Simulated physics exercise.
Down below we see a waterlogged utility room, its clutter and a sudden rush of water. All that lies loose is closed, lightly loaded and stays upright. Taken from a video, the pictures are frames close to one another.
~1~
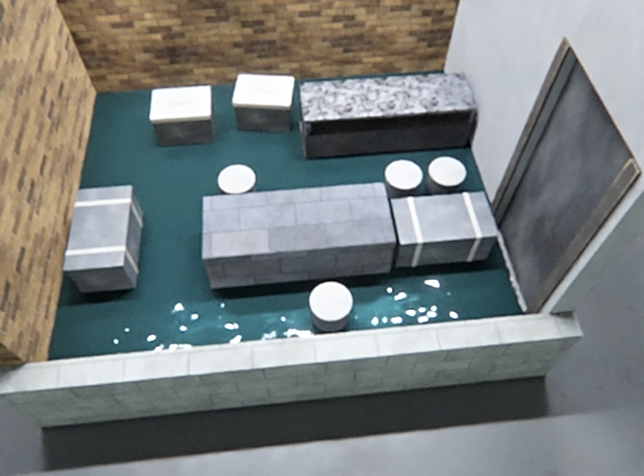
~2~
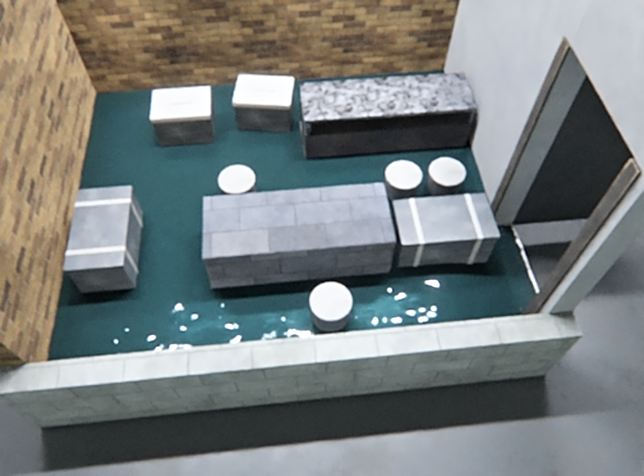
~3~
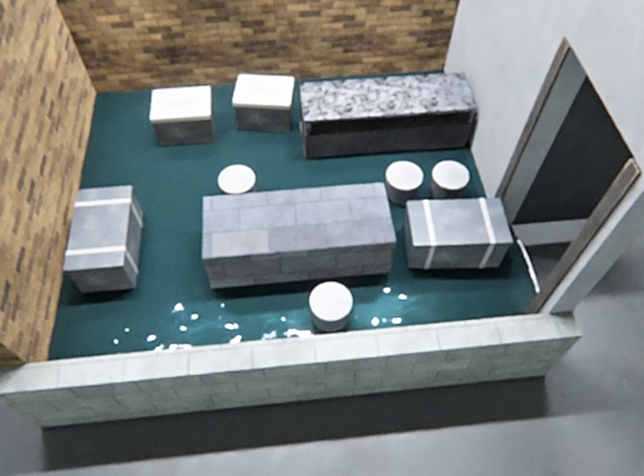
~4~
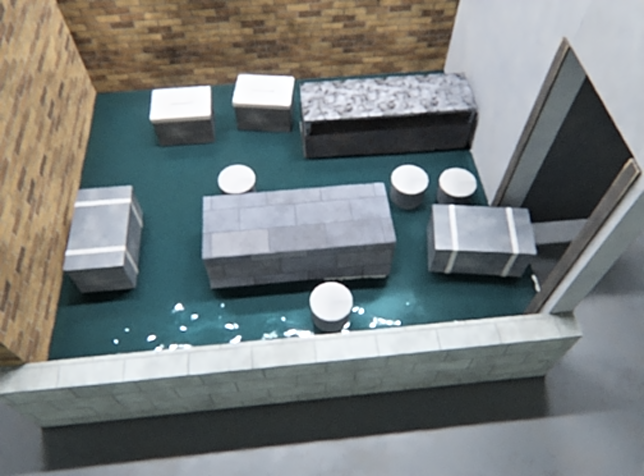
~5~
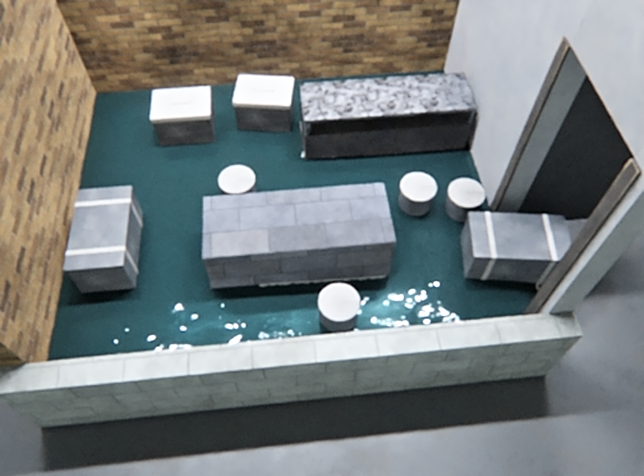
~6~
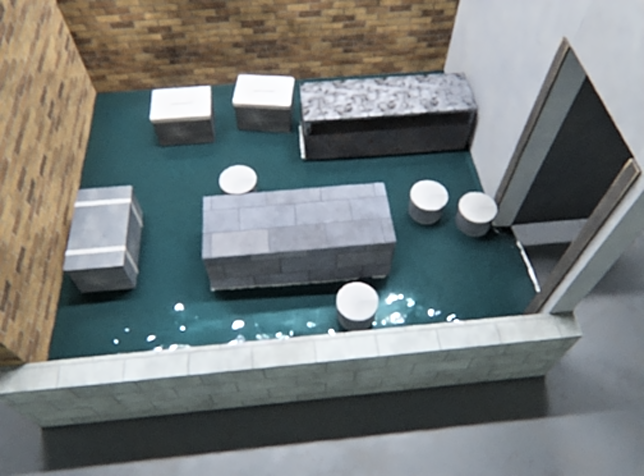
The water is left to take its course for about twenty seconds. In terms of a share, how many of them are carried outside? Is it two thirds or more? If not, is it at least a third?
By the look of it, the outflow takes two thirds or a larger part of the stuff.
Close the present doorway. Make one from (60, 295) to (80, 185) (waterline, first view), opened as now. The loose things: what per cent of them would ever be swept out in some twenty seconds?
Around 60 per cent.
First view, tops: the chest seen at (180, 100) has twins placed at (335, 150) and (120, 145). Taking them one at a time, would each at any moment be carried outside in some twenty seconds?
Result, in sequence: Ends up outside; never gets out.
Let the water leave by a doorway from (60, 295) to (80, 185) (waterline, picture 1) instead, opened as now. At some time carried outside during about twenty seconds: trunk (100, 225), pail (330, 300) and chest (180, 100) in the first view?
For the three items in order: Escaped, escaped, escaped.
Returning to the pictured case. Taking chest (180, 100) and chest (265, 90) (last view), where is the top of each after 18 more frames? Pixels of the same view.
They should end up near (196, 145) and (300, 180) respectively.
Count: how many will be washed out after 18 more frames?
The total is 5.
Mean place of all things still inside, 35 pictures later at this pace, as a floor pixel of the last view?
That works out to about (284, 263) on the floor.
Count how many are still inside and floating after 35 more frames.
Count: 2.
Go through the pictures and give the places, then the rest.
The first frame shows a pail at (447, 171), afloat; a pail at (404, 174) floats; 0 of 8 have shifted.
The second frame shows a pail at (447, 171), afloat; a pail at (404, 174), afloat; 0 of 8 have shifted.
The third frame shows a pail at (451, 175), afloat, close to its start; a pail at (405, 175), afloat; 1 of 8 have shifted.
The fourth frame shows a pail at (458, 182) floats, close to its start; a pail at (410, 179), afloat, close to its start; 3 of 8 have shifted.
The fifth frame shows a pail at (467, 192) floats, close to its start; a pail at (419, 186) floats, close to its start; 4 of 8 have shifted.
The sixth frame shows a pail at (478, 207) floats, a stride from its start; a pail at (429, 195) floats, close to its start; 4 of 8 have shifted.
A moment on, 3 of 8 are out; 5 afloat.
Next, 5 of 8 are out; 3 afloat.
Later, 6 of 8 are out; 2 afloat.
In the end, 6 of 8 are out; 2 afloat.
